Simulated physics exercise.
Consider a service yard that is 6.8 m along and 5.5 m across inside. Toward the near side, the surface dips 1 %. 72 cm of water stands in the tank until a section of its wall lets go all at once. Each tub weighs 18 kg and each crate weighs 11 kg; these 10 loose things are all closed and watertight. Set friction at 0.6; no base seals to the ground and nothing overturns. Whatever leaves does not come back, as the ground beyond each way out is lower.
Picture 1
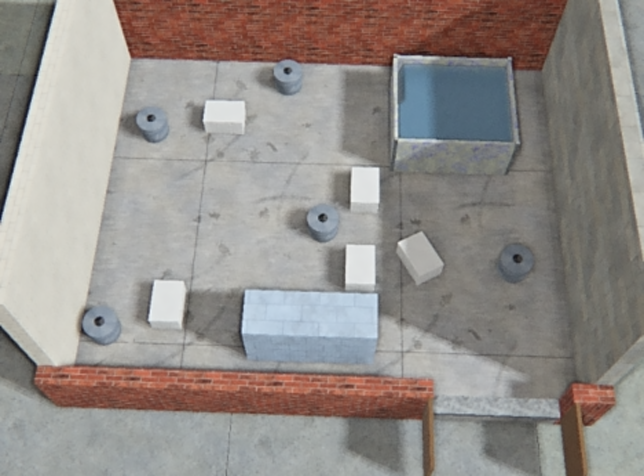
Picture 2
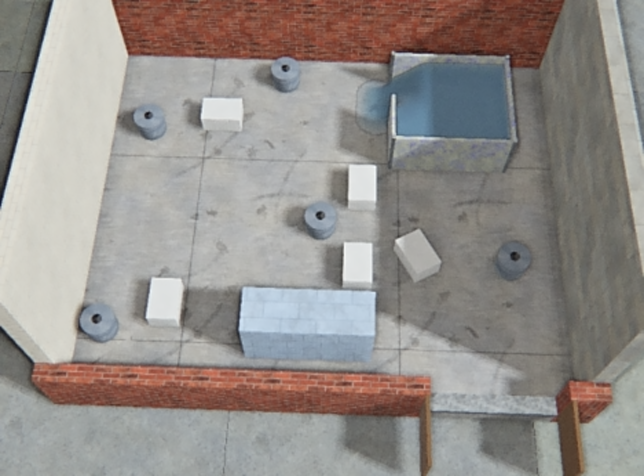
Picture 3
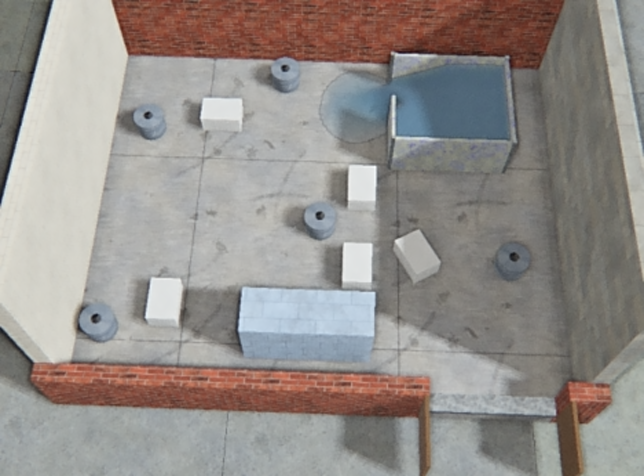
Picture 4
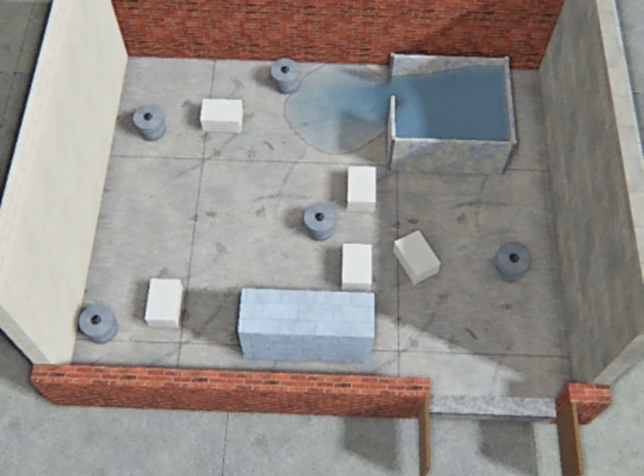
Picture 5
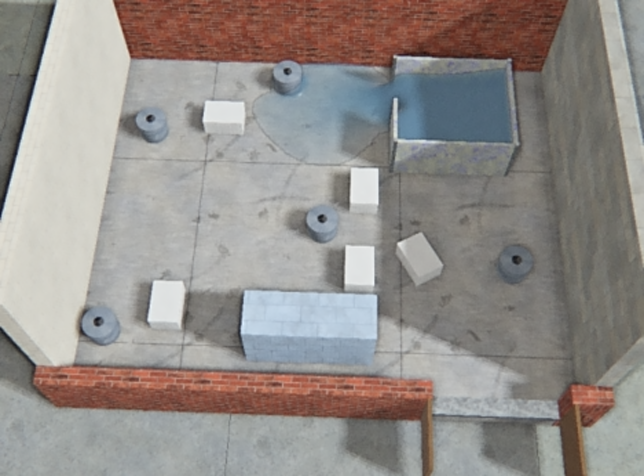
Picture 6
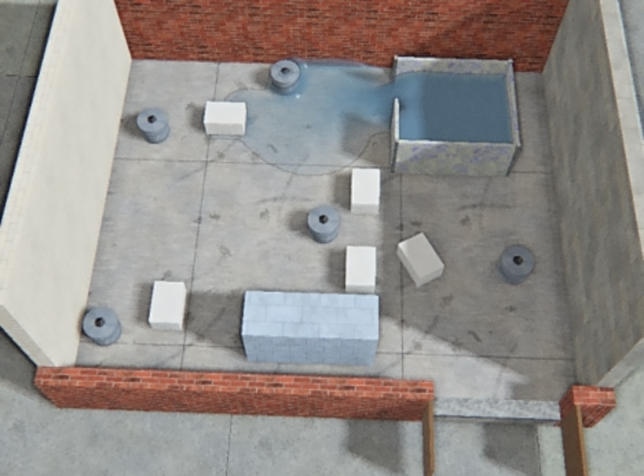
Walled concrete yard with a water-filled tank leaking from its left side, the shallow puddle spreading left among grey tubs and white blocks.
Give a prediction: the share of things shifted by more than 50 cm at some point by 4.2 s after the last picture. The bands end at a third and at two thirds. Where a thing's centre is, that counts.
Mid band.
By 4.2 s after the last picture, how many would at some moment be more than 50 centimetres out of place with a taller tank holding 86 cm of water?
In that case the number is 5.
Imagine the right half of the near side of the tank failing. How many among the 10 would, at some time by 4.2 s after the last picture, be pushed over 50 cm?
In that case the number is 2.
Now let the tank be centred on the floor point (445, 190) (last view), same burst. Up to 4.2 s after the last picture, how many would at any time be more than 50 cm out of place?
Result: 5.
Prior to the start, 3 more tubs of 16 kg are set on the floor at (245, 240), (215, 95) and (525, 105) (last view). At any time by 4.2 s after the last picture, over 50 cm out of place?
Each in turn ends up within the limit, beyond the limit, within the limit.
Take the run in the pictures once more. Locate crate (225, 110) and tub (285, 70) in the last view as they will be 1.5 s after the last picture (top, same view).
Approx. (149, 160); approx. (135, 84).
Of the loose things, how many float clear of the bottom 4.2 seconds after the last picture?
The number is 3.
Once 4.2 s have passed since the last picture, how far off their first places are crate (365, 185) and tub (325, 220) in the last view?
In that order: 0 cm, 0 cm.
Then, 0.4 s after the last picture 1 of 10 are over 50 cm from their spots; 0 afloat.
Then, 1.5 s after the last picture 2 of 10 are over 50 cm from their spots; 3 afloat.
Then, 2.8 s after the last picture 3 of 10 are over 50 cm from their spots; 2 afloat.
Then, 4.2 s after the last picture 5 of 10 are over 50 cm from their spots, and 5 have been at some point; 3 afloat.
